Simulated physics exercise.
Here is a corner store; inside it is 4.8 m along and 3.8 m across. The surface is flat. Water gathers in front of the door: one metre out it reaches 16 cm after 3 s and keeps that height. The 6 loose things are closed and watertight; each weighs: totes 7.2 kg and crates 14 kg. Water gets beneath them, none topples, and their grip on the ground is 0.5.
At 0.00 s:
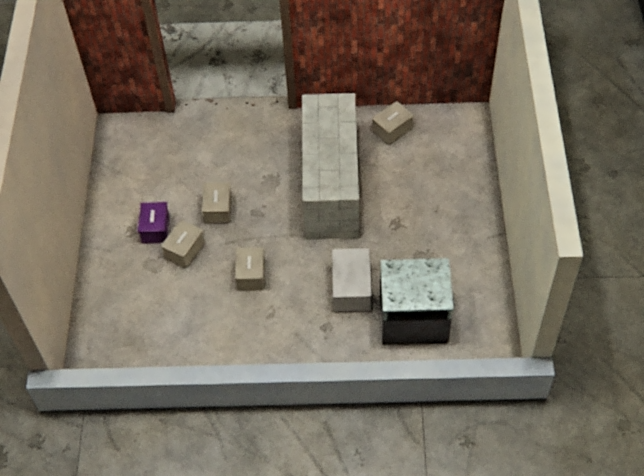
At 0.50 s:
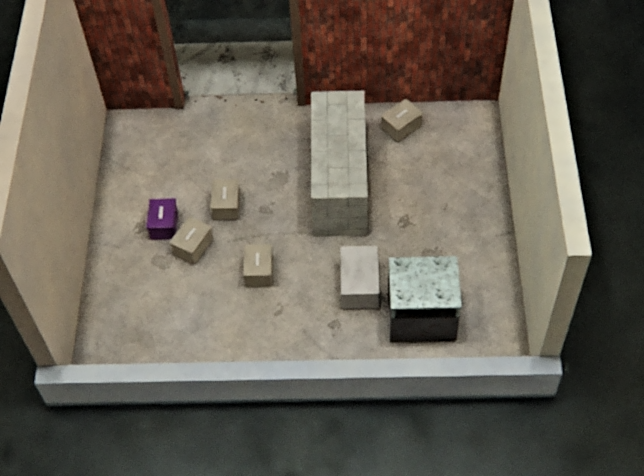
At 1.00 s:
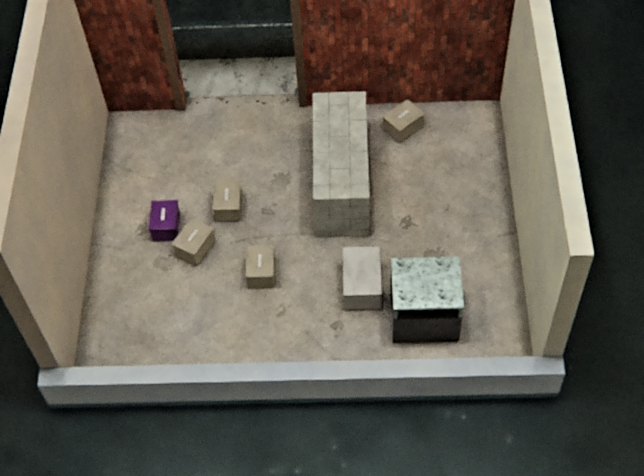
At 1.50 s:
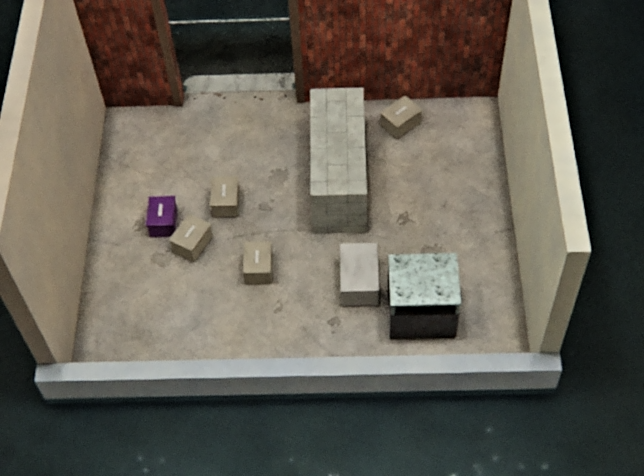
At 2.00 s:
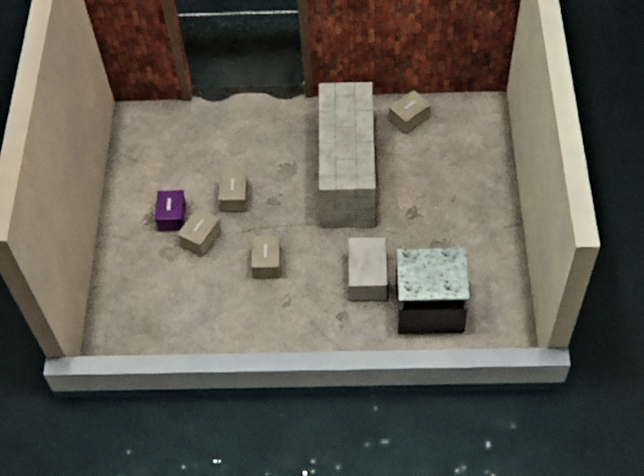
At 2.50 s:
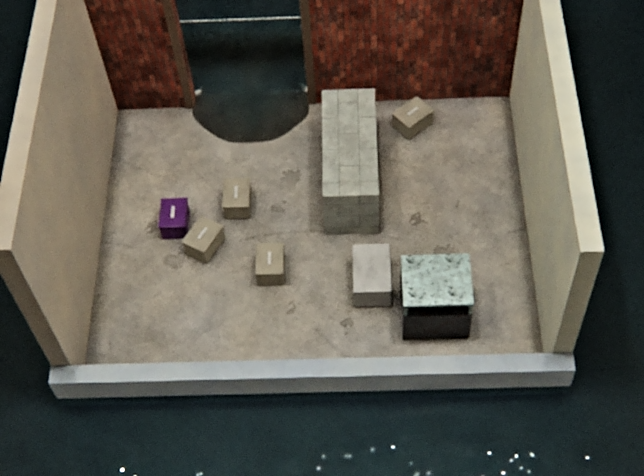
In a small store, dark water gathers outside and spreads in through the doorway.
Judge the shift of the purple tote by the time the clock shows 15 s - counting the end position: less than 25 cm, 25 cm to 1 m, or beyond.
The purple tote travels far.
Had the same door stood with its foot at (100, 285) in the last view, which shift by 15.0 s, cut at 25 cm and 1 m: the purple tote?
In that case the purple tote slides a little.
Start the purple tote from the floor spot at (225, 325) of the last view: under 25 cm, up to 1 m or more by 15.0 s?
It is nudged along.
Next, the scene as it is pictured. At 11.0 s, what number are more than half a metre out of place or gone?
4 of them.
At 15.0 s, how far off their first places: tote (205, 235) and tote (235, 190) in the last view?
In turn: 80 cm, 150 cm.
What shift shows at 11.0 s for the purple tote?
Roughly 140 cm by then.
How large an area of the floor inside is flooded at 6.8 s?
About 11.5 m2.
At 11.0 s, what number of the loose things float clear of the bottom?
4 of them.
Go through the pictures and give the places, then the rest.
The purple tote at (152, 217), on the bottom; 0.0 m2 under water; 0 of 6 have shifted, in the first frame.
The purple tote at (161, 213), on the bottom; water covers 0.0 m2; 0 of 6 have shifted, in the second frame.
The purple tote at (163, 215), on the bottom; 0.0 m2 under water; 0 of 6 have shifted, in the third frame.
The purple tote at (161, 210), on the bottom; water covers 0.0 m2; 0 of 6 have shifted, in the fourth frame.
The purple tote at (169, 205), on the bottom; 0.0 m2 under water; 0 of 6 have shifted, in the fifth frame.
The purple tote at (173, 212), on the bottom; 0.6 m2 under water; 0 of 6 have shifted, in the sixth frame.
After 3.5 s the purple tote is near (173, 212), 0.0 m from its start, aground; 0 afloat.
After 6.8 s the purple tote is near (122, 338), 1.6 m from its start, afloat; 1 afloat.
After 11.0 s the purple tote is near (158, 314), 1.3 m from its start, afloat; 4 afloat.
After 15.0 s the purple tote is near (177, 329), 1.5 m from its start, afloat; 4 afloat.
